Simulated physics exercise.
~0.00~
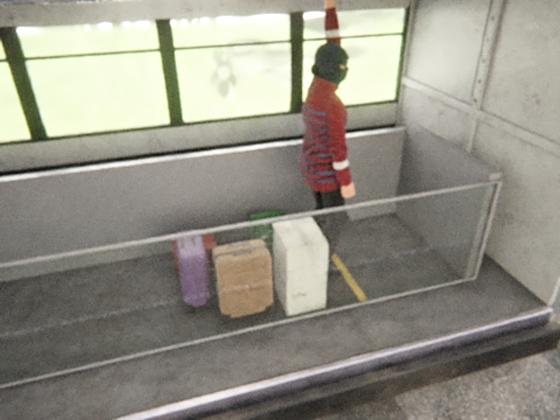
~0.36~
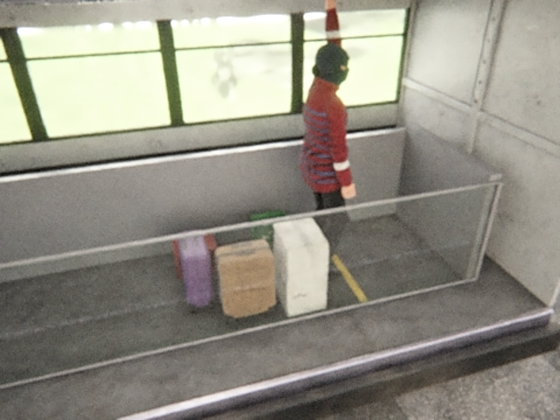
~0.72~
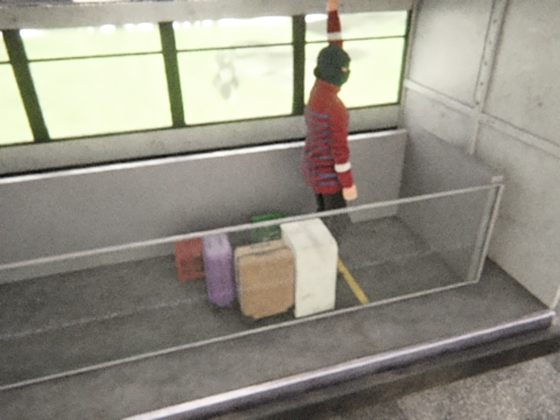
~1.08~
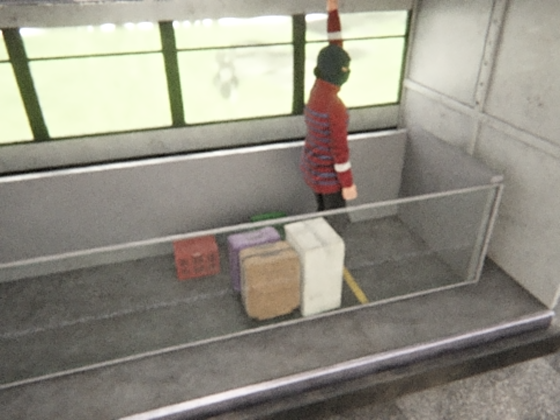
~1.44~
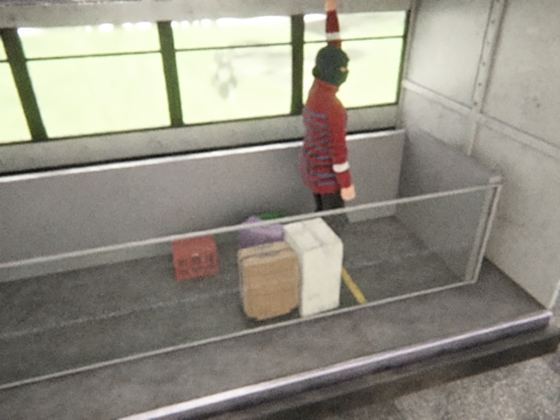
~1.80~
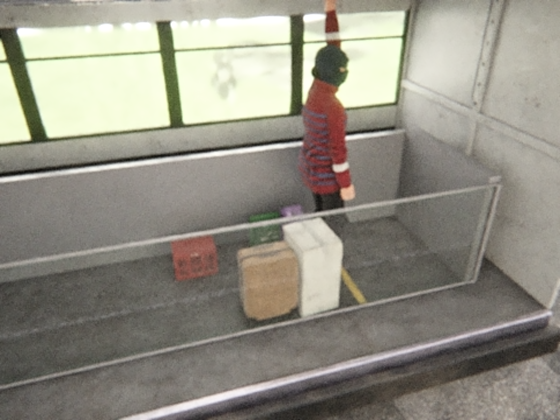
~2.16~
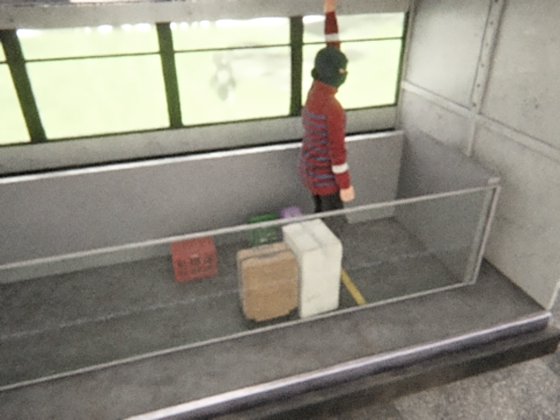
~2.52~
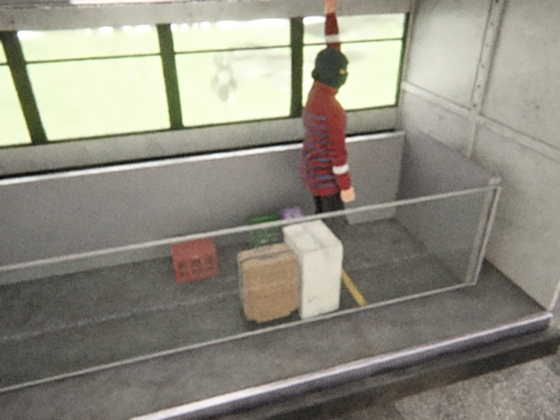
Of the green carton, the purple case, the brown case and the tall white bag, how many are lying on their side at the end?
None of them are lying on their side. The green carton, both cases and the tall white bag are all still upright at the end.
